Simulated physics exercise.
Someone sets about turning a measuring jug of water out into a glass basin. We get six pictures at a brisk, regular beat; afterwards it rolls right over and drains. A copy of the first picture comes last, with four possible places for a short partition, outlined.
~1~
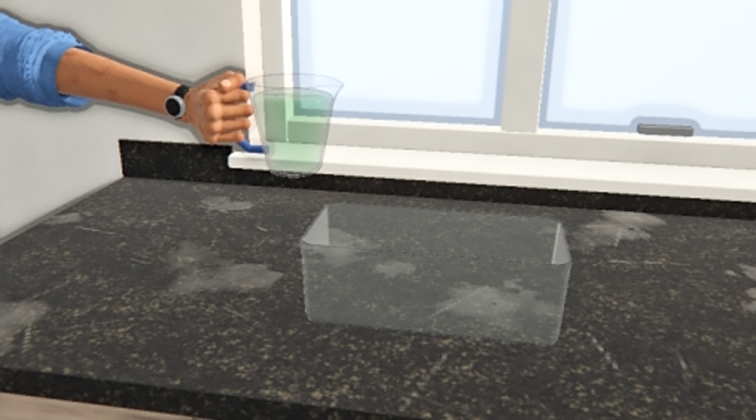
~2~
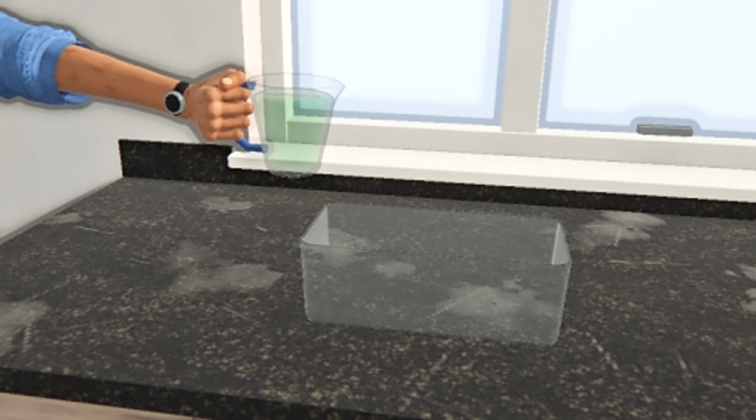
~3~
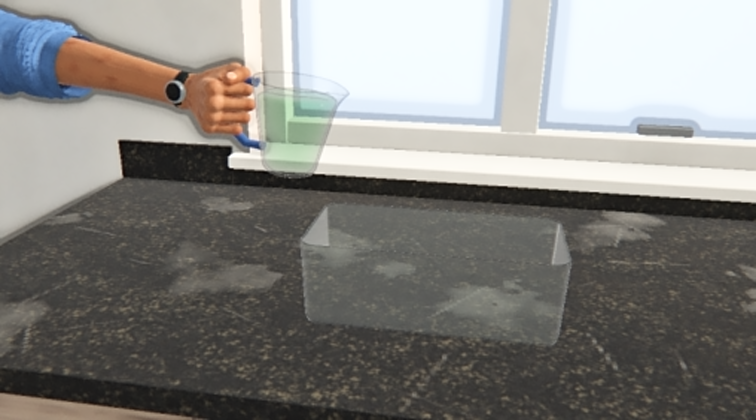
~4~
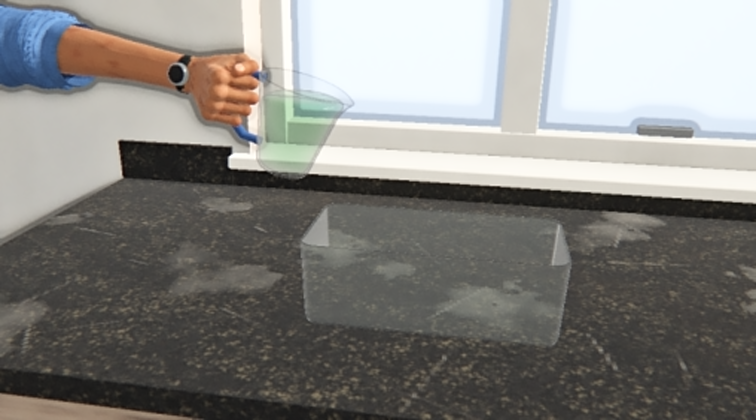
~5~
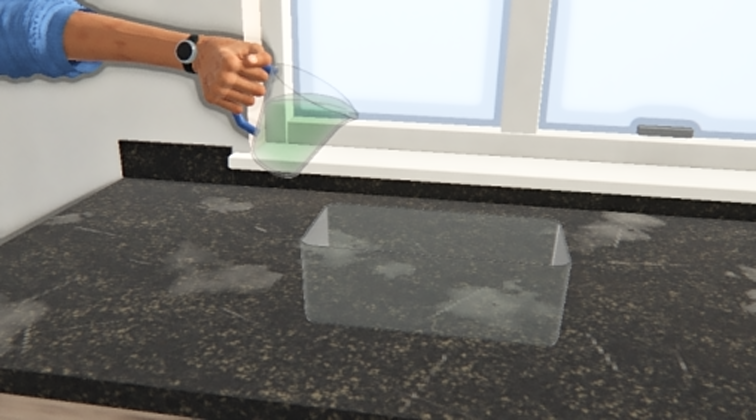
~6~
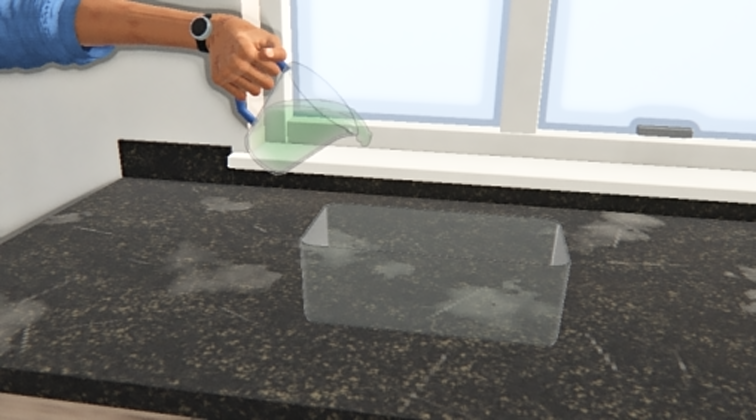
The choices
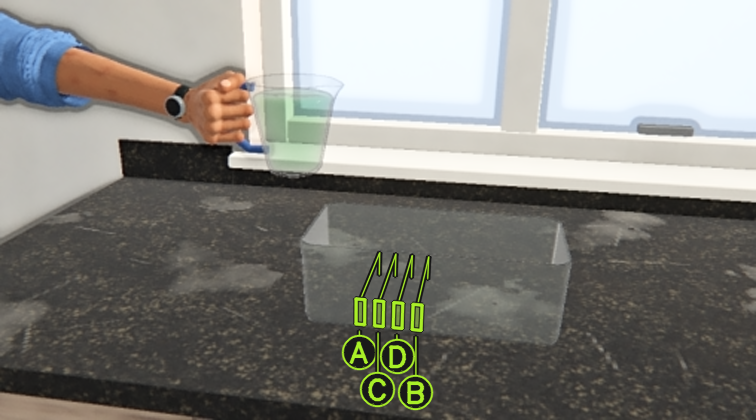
At first, a hand wearing a watch holds a clear jug of greenish water upright above a speckled dark counter, where an empty clear basin sits. The hand tilts the jug rightward, slightly and then steeply, and the water shifts toward the lip until a little edges over it.
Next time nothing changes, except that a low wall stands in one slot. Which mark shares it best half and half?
Best: C.
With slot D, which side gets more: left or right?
The left one.
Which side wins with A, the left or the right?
More ends on the right.
On the marked copy, A at (359, 330); B at (415, 336); C at (378, 332); D at (396, 334).
For slot A, about 29 % ends left of the wall and 70 % right of it.
For slot B, about 89 % ends left of the wall and 8 % right of it; 3 % is lost outside.
For slot C, about 50 % ends left of the wall and 47 % right of it; 3 % is lost outside.
For slot D, about 73 % ends left of the wall and 24 % right of it; 3 % is lost outside.
